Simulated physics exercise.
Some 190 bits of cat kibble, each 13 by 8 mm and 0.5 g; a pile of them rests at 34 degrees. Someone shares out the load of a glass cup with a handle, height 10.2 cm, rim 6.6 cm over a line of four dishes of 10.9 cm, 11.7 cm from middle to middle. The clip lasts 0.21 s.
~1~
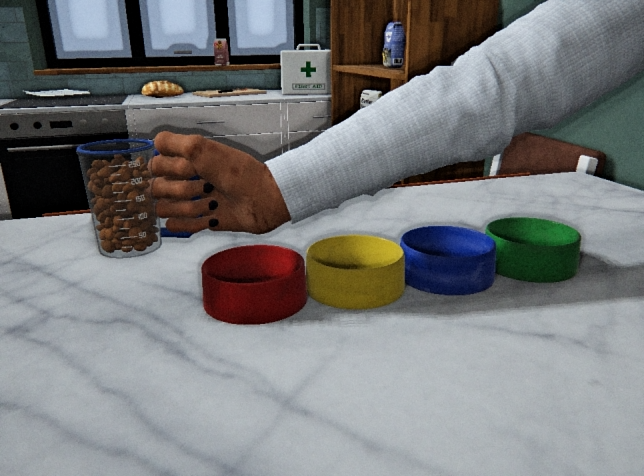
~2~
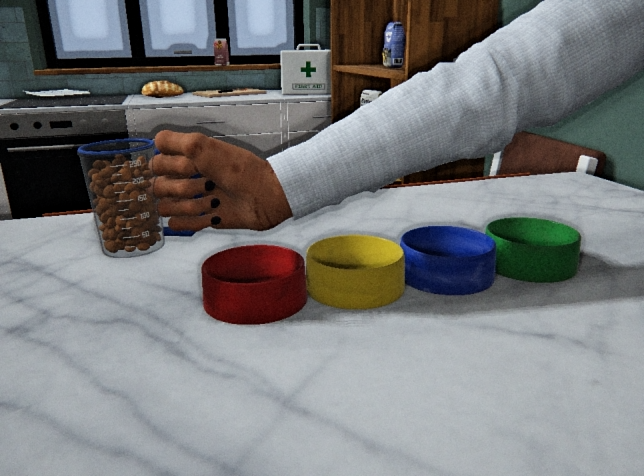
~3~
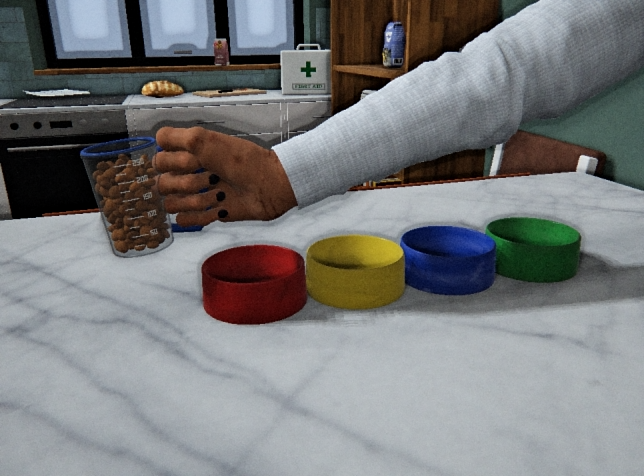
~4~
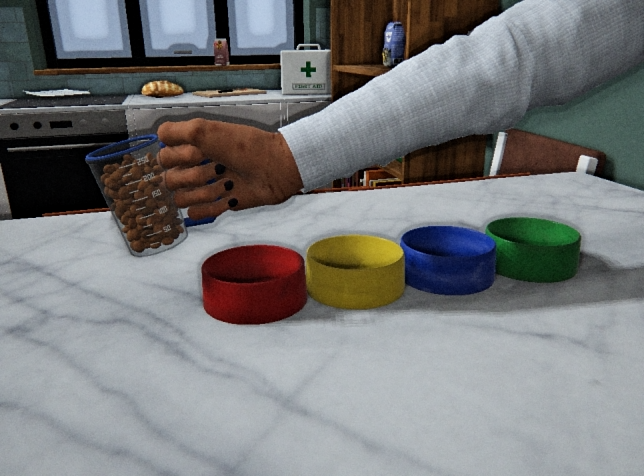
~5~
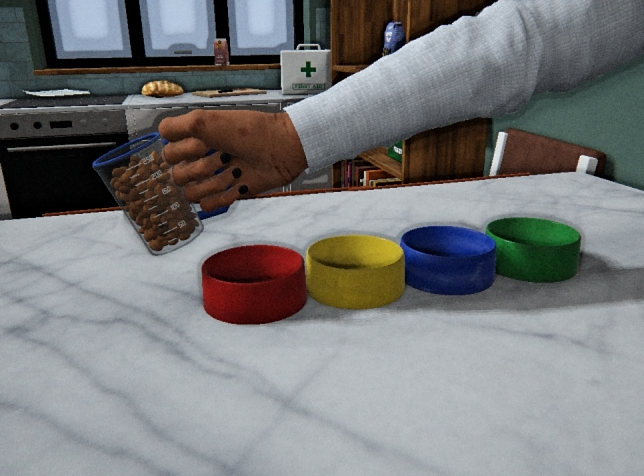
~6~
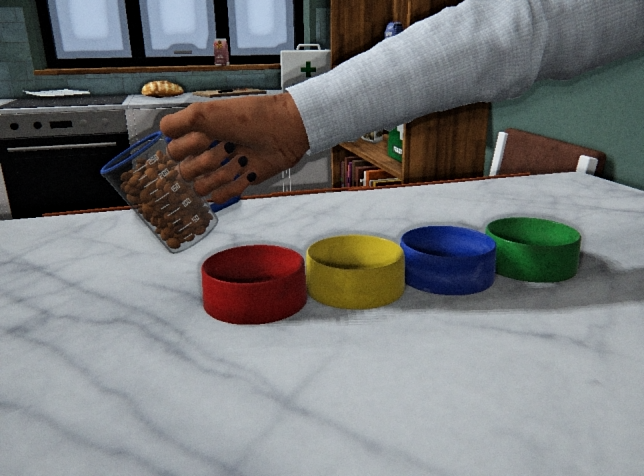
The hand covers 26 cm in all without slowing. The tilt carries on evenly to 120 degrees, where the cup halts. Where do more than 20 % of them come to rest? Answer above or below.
Red: Above, blue: Below, green: Below, yellow: Above, counter: Below.
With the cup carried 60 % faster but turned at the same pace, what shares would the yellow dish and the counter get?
Yellow 80; counter 10.
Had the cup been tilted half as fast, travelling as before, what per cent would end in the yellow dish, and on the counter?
Then: Yellow 80; counter 10.
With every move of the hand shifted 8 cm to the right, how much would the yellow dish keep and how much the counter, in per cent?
In that case yellow 90; counter 0.
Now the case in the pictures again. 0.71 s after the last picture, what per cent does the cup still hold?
Roughly 40 per cent.
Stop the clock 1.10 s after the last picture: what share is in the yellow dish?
Some 25 per cent.
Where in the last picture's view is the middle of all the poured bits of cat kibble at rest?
Near (278, 286).
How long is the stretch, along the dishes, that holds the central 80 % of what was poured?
Some 12 cm.
Then, 0.43 s after the last picture, tilt 111 degrees; cup holds 95 %, red 5 %.
Then, 0.71 s after the last picture, tilt 120 degrees; cup holds 40 %, red 60 %.
Then, 1.10 s after the last picture, tilt 120 degrees; cup holds 5 %, red 65 %, yellow 25 %.
In the end, red 65 %, blue 0 %, green 0 %, yellow 30 %, counter 5 %.
